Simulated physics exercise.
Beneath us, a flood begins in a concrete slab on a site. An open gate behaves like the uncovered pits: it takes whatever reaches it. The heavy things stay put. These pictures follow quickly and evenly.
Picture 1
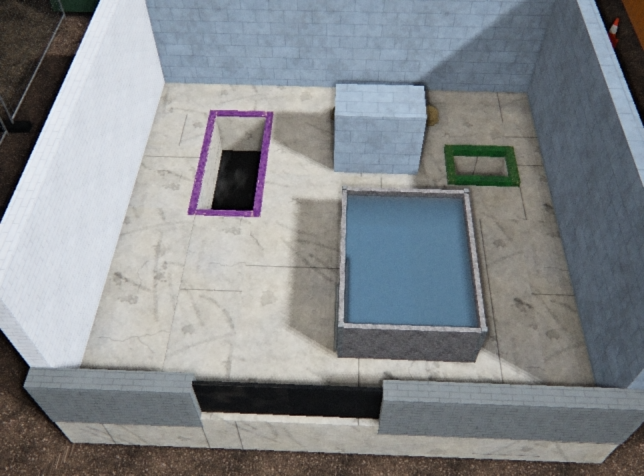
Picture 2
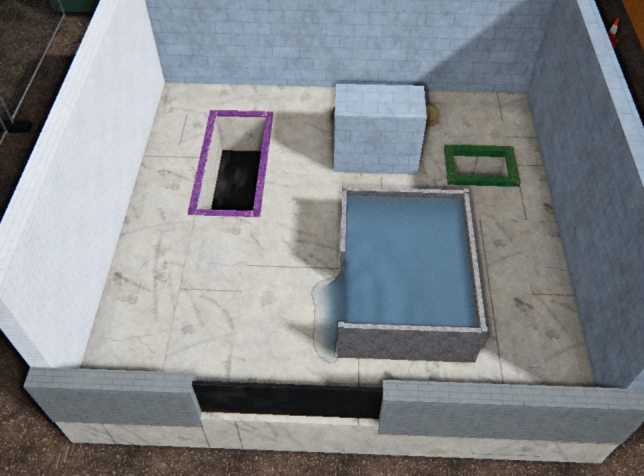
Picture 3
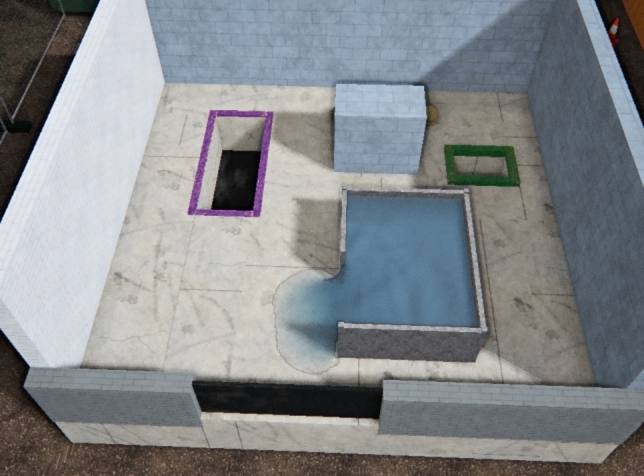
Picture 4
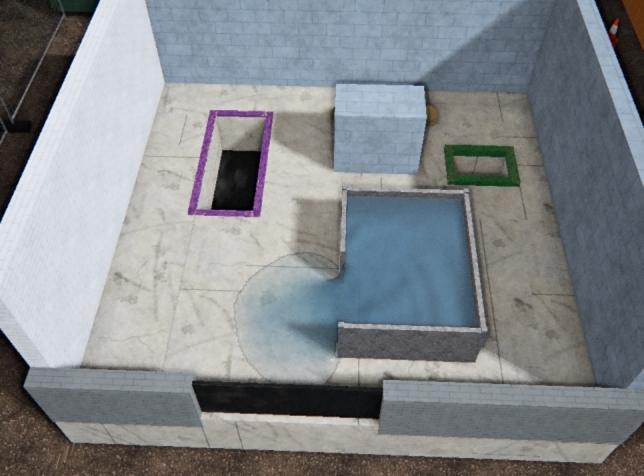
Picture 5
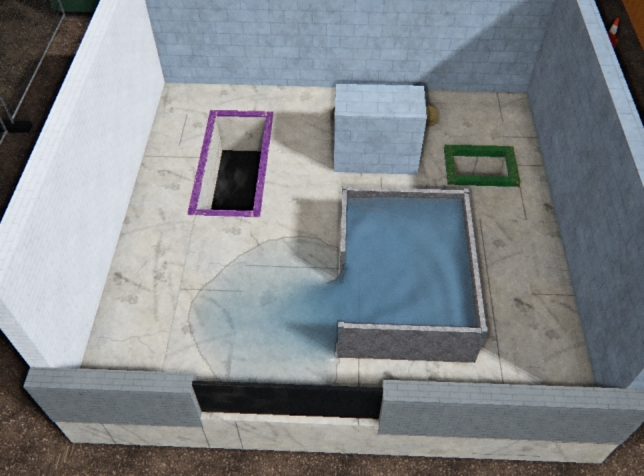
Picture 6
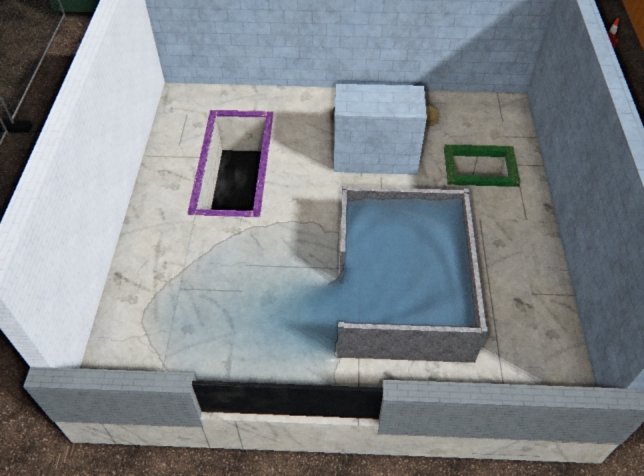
On a walled concrete slab, water pours from a tank's left side and spreads leftward.
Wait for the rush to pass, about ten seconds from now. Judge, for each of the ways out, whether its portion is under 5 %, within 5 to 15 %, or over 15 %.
At the end, the gate is left holding a tiny amount - below five per cent, the purple pit is left holding a hefty amount - past fifteen per cent, the green pit is left holding a tiny amount - below five per cent.
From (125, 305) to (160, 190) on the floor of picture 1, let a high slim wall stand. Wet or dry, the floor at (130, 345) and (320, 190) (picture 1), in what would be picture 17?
Taking them in the order asked, the first is inundated and the second is not reached.
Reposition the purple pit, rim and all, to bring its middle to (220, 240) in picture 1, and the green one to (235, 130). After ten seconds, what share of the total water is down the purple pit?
Result - purple pit: 50 %.
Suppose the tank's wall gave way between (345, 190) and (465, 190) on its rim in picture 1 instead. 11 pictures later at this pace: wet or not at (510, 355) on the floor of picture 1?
It would be unsoaked.
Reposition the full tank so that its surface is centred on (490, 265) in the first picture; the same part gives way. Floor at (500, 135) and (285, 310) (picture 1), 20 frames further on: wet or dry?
Taking the two spots in the order asked: The first is left untouched and the second is waterlogged.
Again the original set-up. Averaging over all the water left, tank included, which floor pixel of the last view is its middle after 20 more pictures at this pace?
Close to pixel (265, 283).
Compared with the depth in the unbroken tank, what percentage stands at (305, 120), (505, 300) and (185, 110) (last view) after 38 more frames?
In order: Roughly 4, 0 and 16 in a hundred.
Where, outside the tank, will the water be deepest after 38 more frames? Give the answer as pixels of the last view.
At about (162, 94).
A moment on, water covers 30 % of the floor; the gate 0 %, the purple pit 0 %, the green pit 0 %.
Next, water covers 30 % of the floor; the gate 0 %, the purple pit 1 %, the green pit 0 %.
Then, water covers 40 % of the floor; the gate 0 %, the purple pit 5 %, the green pit 0 %.
Later, water covers 60 % of the floor; the gate 0 %, the purple pit 21 %, the green pit 0 %.
In the end, water covers 85 % of the floor; the gate 0 %, the purple pit 38 %, the green pit 0 %.
